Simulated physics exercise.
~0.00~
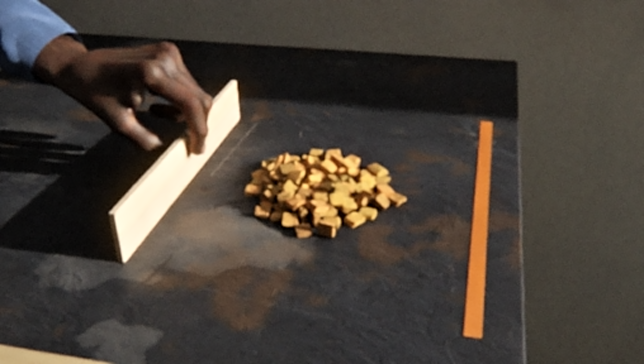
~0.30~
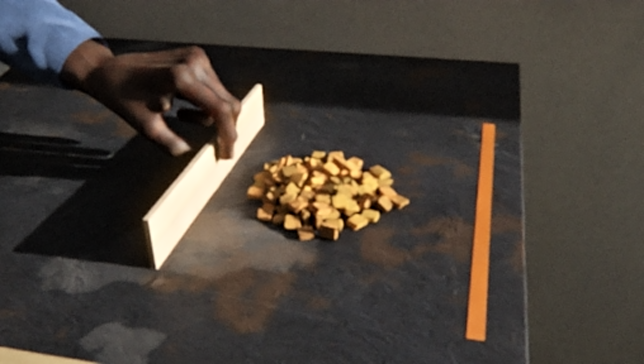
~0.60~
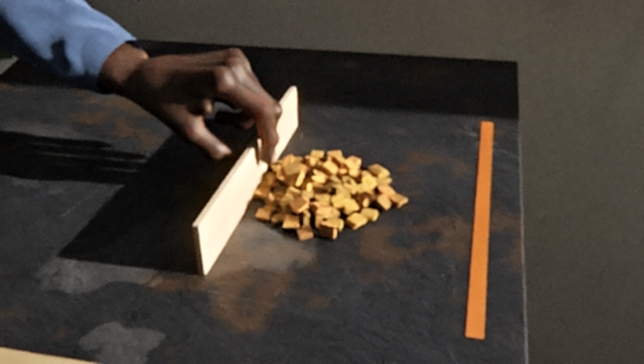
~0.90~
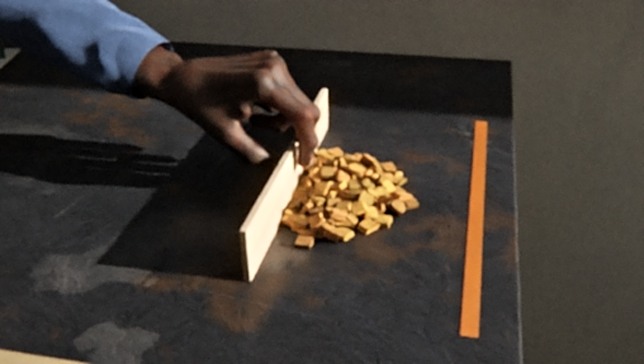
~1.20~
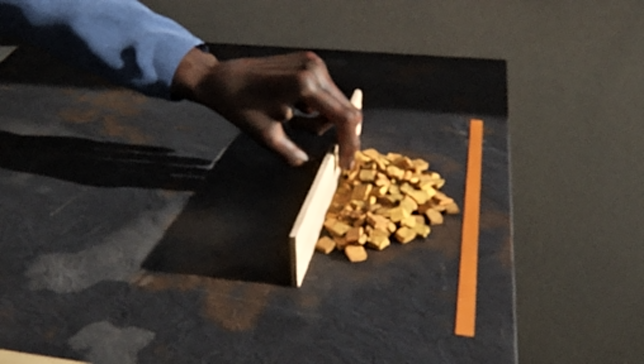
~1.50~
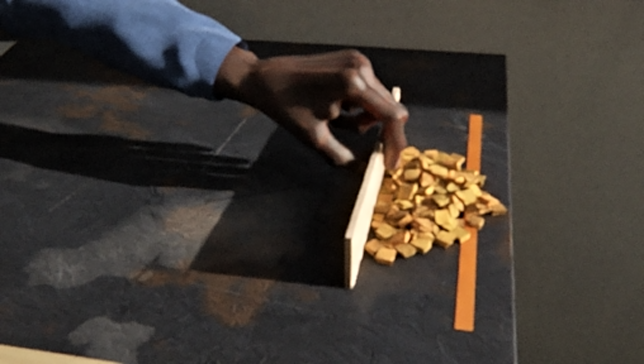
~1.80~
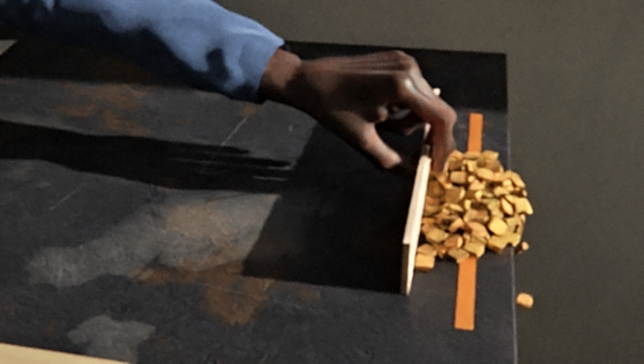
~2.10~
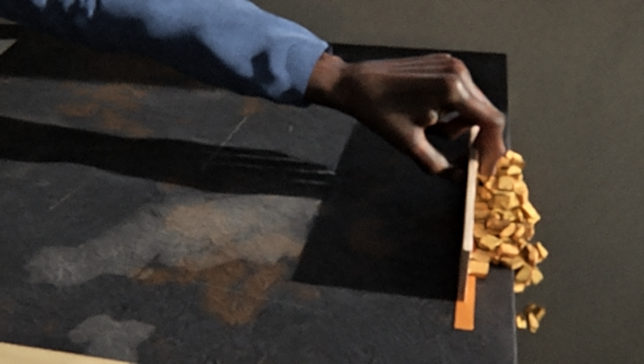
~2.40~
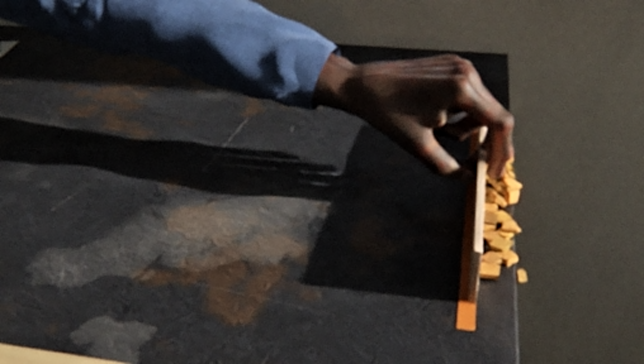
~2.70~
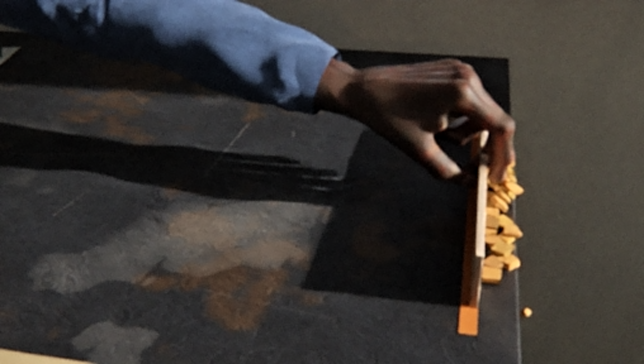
On a dark tabletop, a hand slid an upright strip of wood to the right, pushing a heap of small yellowish chunks across an orange tape strip until pieces dropped off the edge, then stopped at the tape with some chunks still there.
